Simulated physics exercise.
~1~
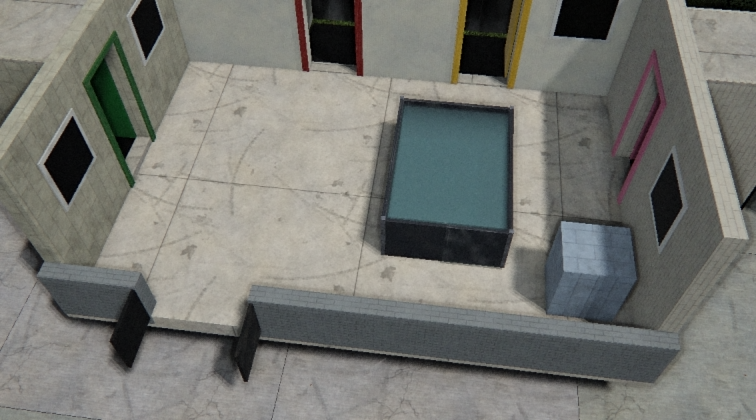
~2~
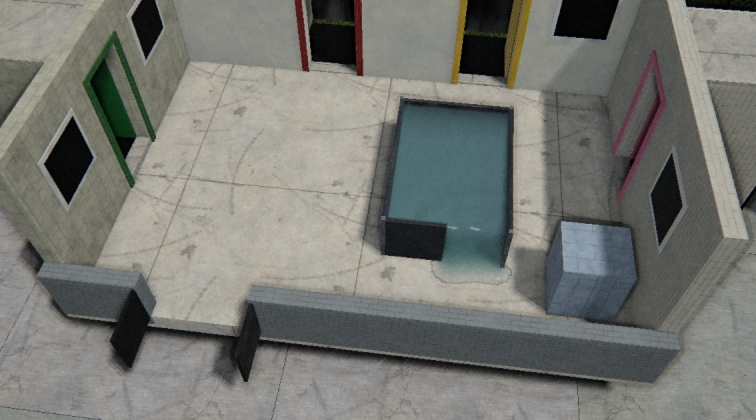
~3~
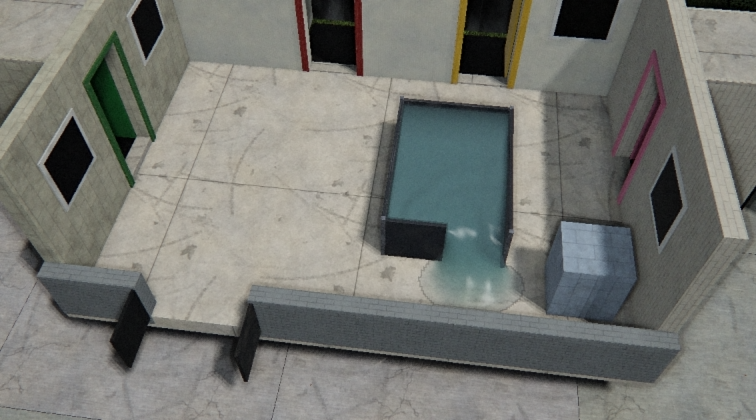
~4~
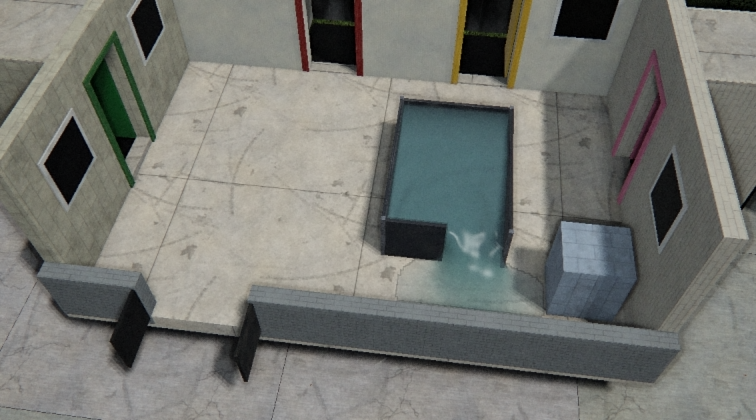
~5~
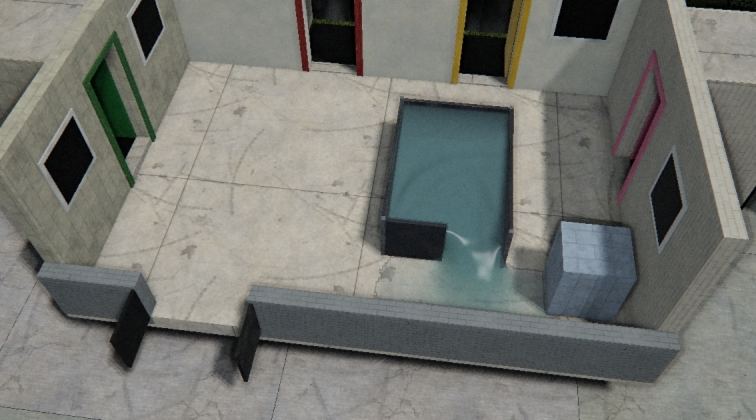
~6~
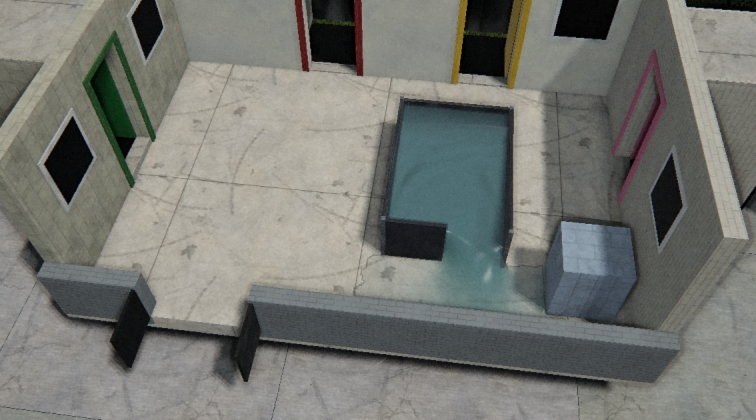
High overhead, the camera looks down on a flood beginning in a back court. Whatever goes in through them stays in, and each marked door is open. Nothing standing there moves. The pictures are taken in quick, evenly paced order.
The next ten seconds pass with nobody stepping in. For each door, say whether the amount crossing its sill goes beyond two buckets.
One by one: I expect the pink door to let through too much, I expect the green door to let through an acceptable amount, I expect the yellow door to let through too much, I expect the red door to let through too much.
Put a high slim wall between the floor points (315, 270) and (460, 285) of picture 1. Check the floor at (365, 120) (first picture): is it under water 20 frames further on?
Looks like that place is unwetted.
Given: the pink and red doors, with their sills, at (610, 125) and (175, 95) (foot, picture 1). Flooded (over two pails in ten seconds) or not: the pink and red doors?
Pink: Exceeds the limit. Red: Exceeds the limit.
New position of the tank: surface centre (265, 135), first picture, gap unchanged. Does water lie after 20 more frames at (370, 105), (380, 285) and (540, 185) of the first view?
In that order: Not reached, reached by the flood, reached by the flood.
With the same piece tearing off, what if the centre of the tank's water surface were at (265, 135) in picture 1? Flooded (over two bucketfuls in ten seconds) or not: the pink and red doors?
The way I see it, pink tops the mark and red stays short of it.
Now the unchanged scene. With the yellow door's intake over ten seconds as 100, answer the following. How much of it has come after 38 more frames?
Roughly 50 percent.
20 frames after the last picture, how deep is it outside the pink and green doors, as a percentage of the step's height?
In turn 110 and 100 per cent.
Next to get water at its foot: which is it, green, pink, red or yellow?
I choose the pink-painted one.
A moment on, water covers 15 % of the floor; the pink door not reached, the green door not reached, the yellow door not reached, the red door not reached.
Next, water covers 30 % of the floor; the pink door wet at the sill, nothing in, the green door not reached, the yellow door not reached, the red door not reached.
Then, water covers 65 % of the floor; the pink door wet at the sill, nothing in, the green door wet at the sill, nothing in, the yellow door not reached, the red door not reached.
Later, water covers 90 % of the floor; the pink door wet at the sill, nothing in, the green door wet at the sill, nothing in, the yellow door over two buckets in, the red door wet at the sill, nothing in.
In the end, water covers 95 % of the floor; the pink door over two buckets in, the green door wet at the sill, nothing in, the yellow door far over two buckets in, the red door over two buckets in.
